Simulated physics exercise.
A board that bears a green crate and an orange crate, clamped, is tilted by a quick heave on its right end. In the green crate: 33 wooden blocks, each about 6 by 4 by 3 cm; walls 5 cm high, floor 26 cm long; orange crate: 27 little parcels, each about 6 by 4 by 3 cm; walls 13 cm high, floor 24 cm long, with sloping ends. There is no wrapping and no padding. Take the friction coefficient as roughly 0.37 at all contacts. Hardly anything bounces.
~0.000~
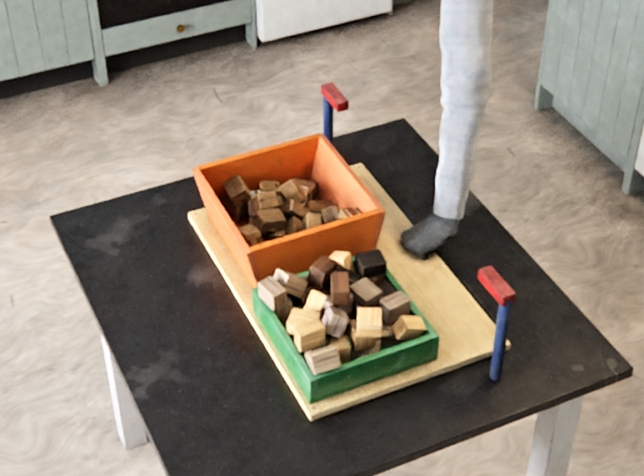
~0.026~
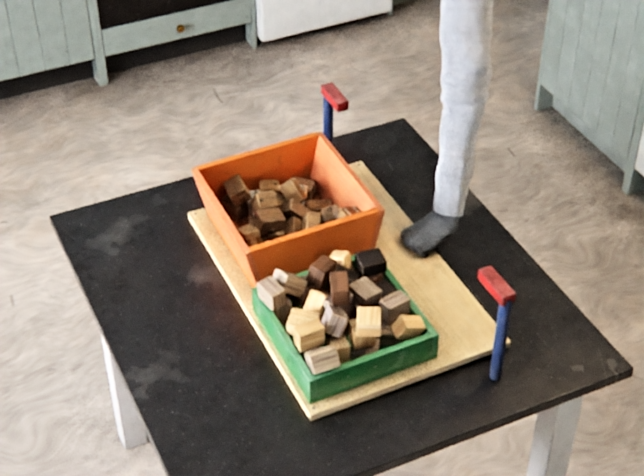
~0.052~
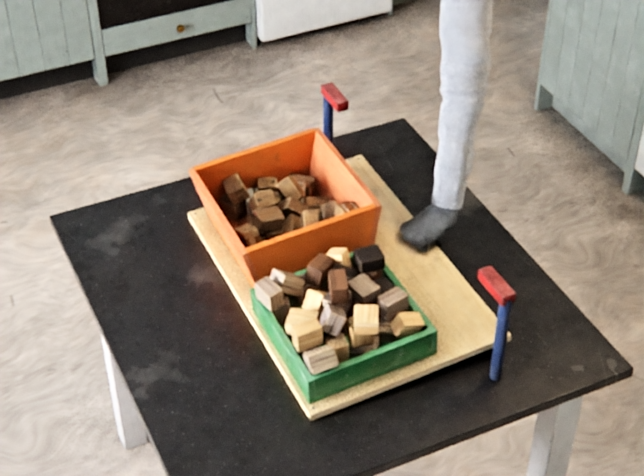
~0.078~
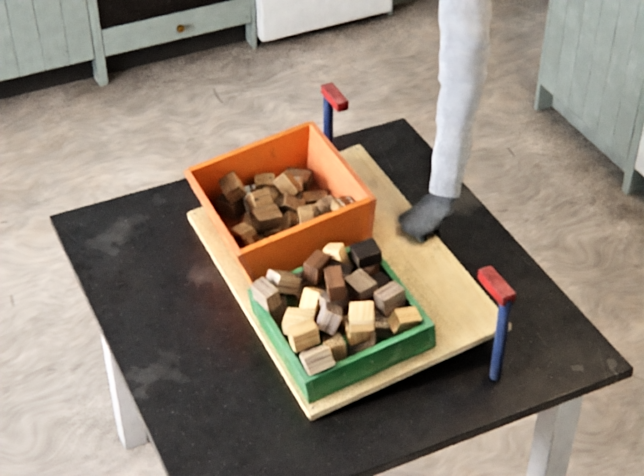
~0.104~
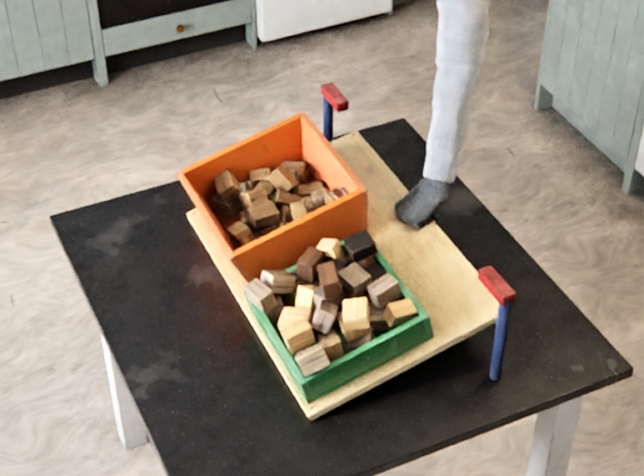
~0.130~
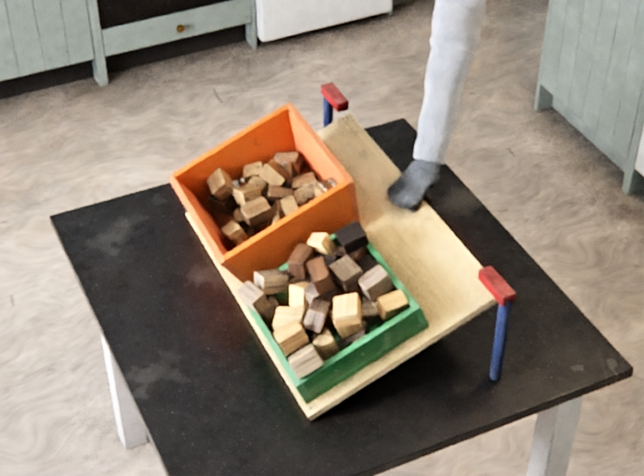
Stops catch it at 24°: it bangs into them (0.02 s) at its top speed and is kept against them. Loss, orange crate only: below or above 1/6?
I'd say the runaway share sits below a sixth.
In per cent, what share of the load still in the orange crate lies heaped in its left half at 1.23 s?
Roughly 100 in a hundred.
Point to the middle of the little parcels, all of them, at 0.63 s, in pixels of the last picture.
(234, 225).
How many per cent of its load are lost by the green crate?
Green crate: 65%.
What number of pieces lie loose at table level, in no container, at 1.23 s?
About 20 of them.
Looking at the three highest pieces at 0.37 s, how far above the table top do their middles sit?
On average they sit about 22 cm high.
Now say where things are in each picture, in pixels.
In the first frame (we follow the rim corner now nearest the camera), orange crate at (251, 249); green crate at (315, 377); tilt 0°; nothing out yet.
Orange crate at (250, 249); green crate at (314, 377); tilt 1°, in the second frame.
Orange crate at (246, 250); green crate at (312, 377); tilt 3°, in the third frame.
Orange crate at (241, 251); green crate at (309, 378); tilt 7°, in the fourth frame.
Orange crate at (234, 254); green crate at (305, 379); tilt 13°, in the fifth frame.
Orange crate at (224, 258); green crate at (300, 381); tilt 21°; nothing out yet, in the sixth frame.
After 0.13 s, the board meets the red stops.
After 0.23 s, tilt 24°; 2 of 33 out of the green crate and 0 of 27 out of the orange crate.
After 0.37 s, tilt 24°; 9 of 33 out of the green crate and 0 of 27 out of the orange crate.
After 0.63 s, tilt 24°; 19 of 33 out of the green crate and 1 of 27 out of the orange crate.
Final count (at 1.23 s), 21 of 33 out of the green crate and 1 of 27 out of the orange crate. Asked share, 1 of 27, 4 per cent.
